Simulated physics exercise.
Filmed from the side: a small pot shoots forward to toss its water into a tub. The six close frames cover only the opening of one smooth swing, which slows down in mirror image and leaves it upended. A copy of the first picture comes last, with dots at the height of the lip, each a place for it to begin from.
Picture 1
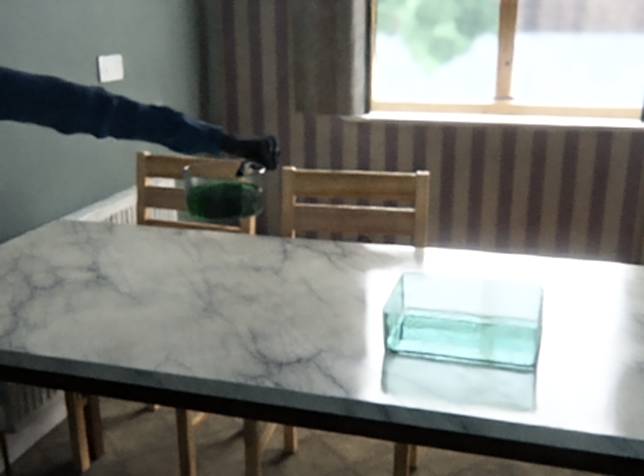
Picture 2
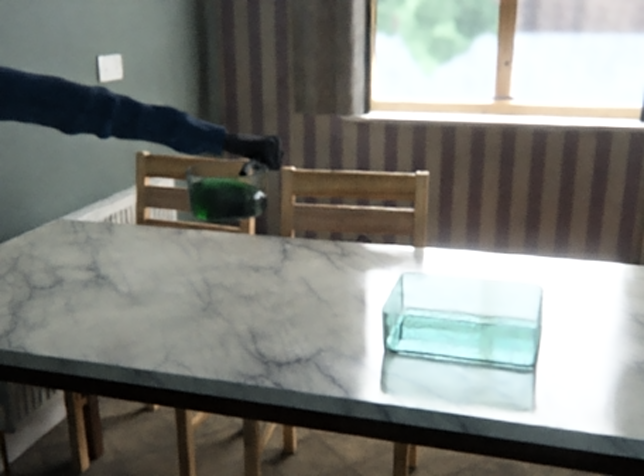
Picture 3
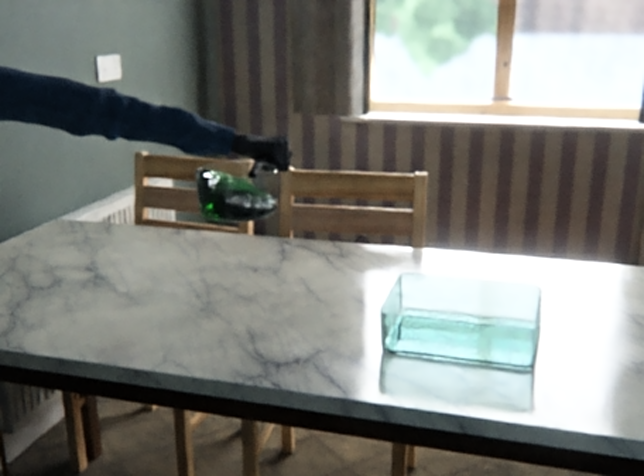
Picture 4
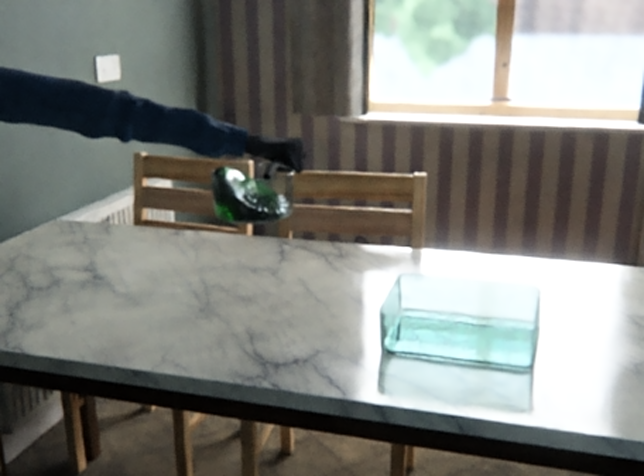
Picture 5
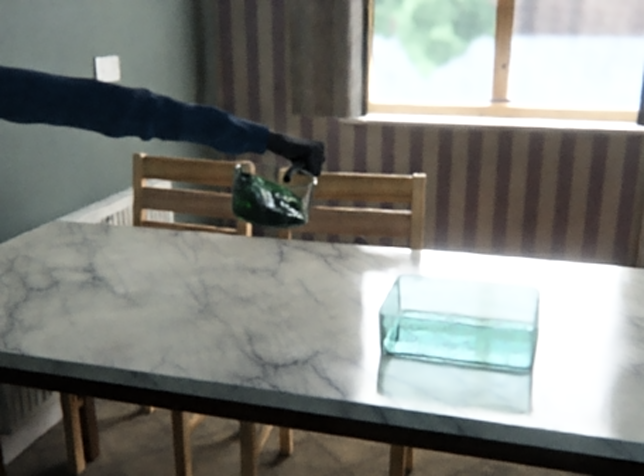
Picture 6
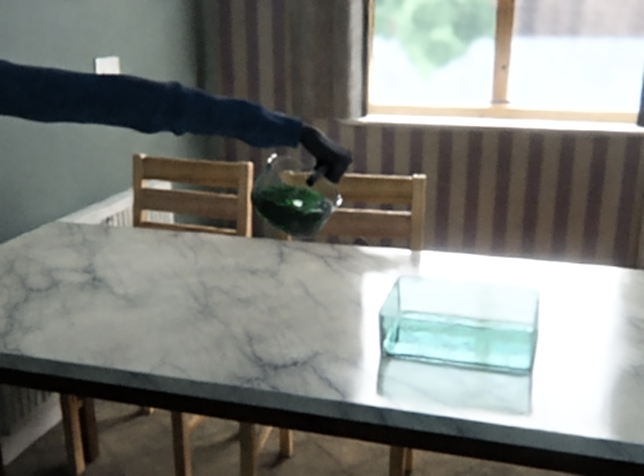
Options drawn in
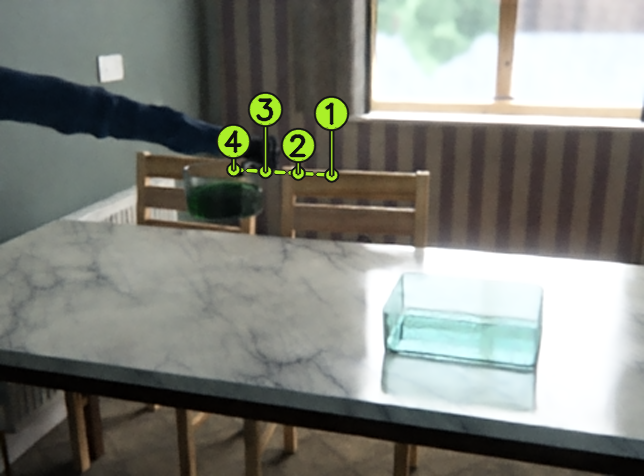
An arm in a dark blue sleeve and black glove carried a small clear pot of green liquid rightward above a marble-topped table, toward a glass tub, then tipped the pot forward.
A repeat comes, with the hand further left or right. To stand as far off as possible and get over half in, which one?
I would pick spot 4.
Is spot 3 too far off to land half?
No, that is safe.
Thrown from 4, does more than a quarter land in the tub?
Yes.
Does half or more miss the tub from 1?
No, that is safe.
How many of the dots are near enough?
All of the four.
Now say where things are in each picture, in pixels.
The first frame shows upright, lip at (260, 171); tub from (383, 349) to (538, 367); nothing has left yet.
The second frame shows upright, lip at (263, 171); nothing has left yet.
The third frame shows upright, lip at (273, 172); nothing has left yet.
The fourth frame shows upright, lip at (289, 173); nothing has left yet.
The fifth frame shows tipped about 9°, lip at (313, 182); nothing has left yet.
The sixth frame shows tipped about 33°, lip at (338, 203); nothing has left yet.
On the marked copy, 1 at (331, 175); 2 at (298, 173); 3 at (265, 171); 4 at (233, 169).
With 1, about 69 % lands in the tub, 9 % falls short and 22 % goes beside or beyond.
With 2, about 63 % lands in the tub, 11 % falls short and 26 % goes beside or beyond.
With 3, about 62 % lands in the tub, 9 % falls short and 29 % goes beside or beyond.
With 4, about 63 % lands in the tub, 19 % falls short and 18 % goes beside or beyond.
